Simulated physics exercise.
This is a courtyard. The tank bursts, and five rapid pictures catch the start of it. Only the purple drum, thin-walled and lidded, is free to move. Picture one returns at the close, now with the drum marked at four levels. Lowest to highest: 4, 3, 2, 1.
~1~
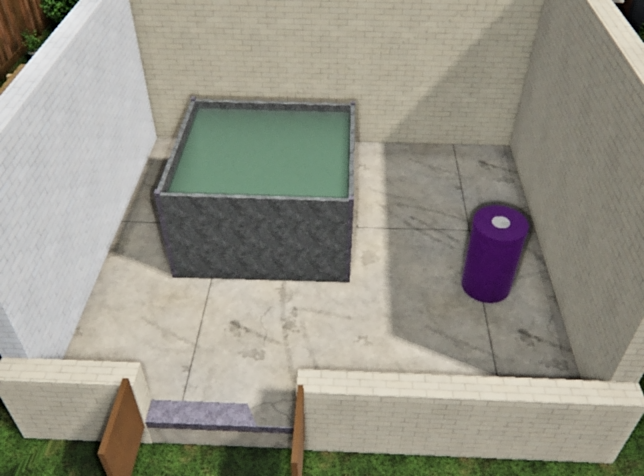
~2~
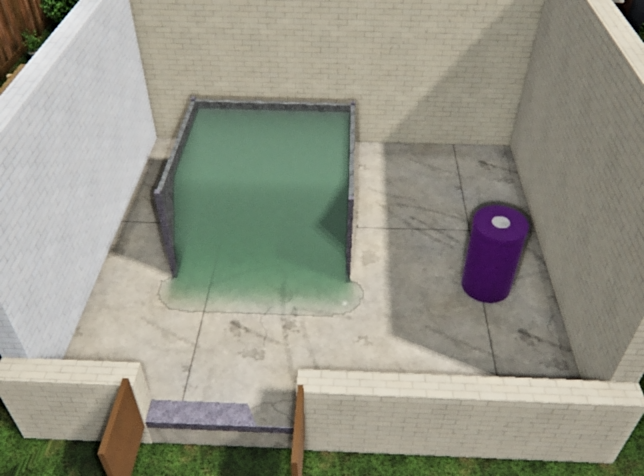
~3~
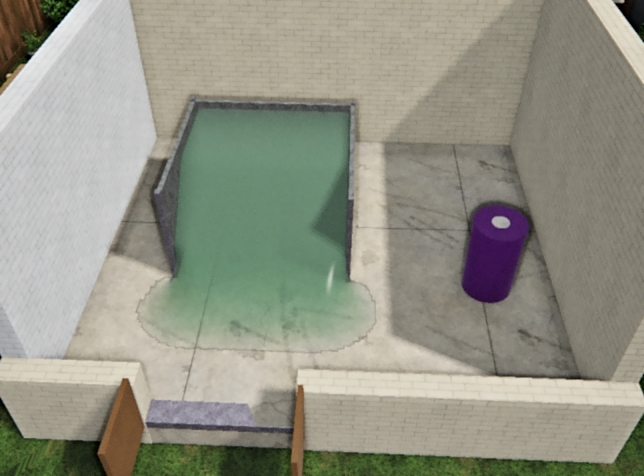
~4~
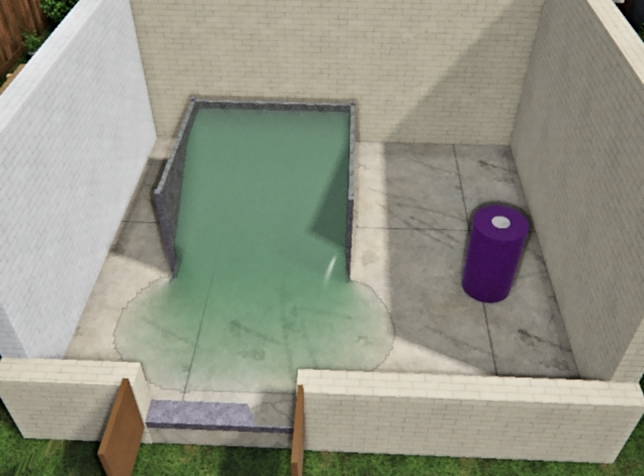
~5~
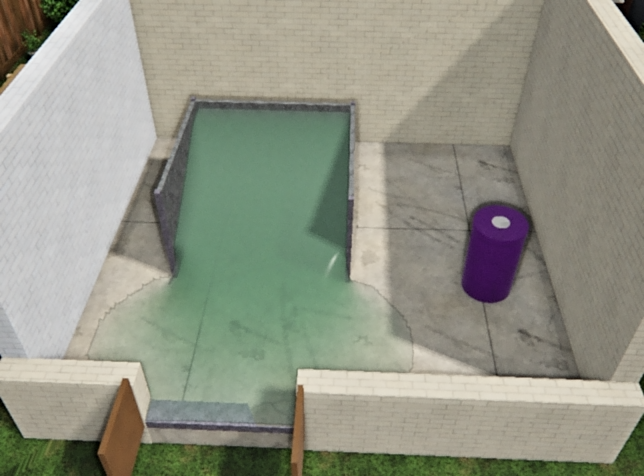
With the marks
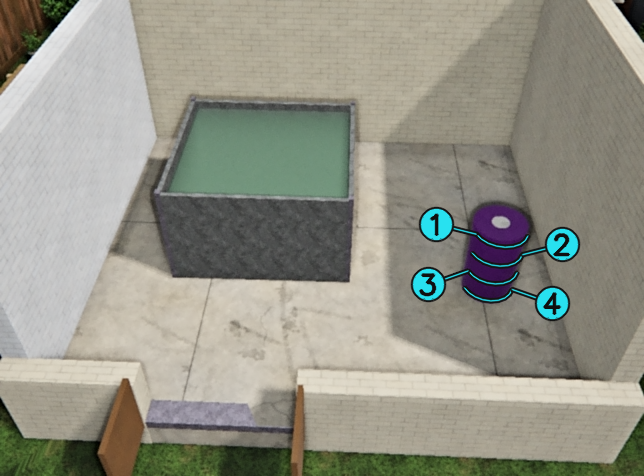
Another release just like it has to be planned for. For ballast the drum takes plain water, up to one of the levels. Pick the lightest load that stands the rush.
3 will do.
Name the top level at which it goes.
Here it is level 4.
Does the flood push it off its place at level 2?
No, not at all.
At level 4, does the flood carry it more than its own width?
Yes, it does.
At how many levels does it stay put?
Three of the four.
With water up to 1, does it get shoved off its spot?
No, that is safe.
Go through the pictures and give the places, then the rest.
Lid of the purple drum at (502, 222); tank full, its middle at (265, 151); open gate at (219, 369), in the first frame.
In the second frame, 5 % of the ground under water, its edge towards the drum at (355, 299).
In the third frame, 11 % of the ground under water, its edge towards the drum at (367, 312).
In the fourth frame, 19 % of the ground under water, its edge towards the drum at (373, 303).
Lid of the purple drum at (502, 222); 26 % of the ground under water, its edge towards the drum at (392, 318), in the fifth frame.
In cyan, 1 at (505, 247); 2 at (500, 266); 3 at (495, 283); 4 at (490, 300); from the bottom up 4, 3, 2, 1.
With 1, it does not move.
With 2, it does not move.
With 3, it does not move.
With 4, it is pushed about twice its own width away.
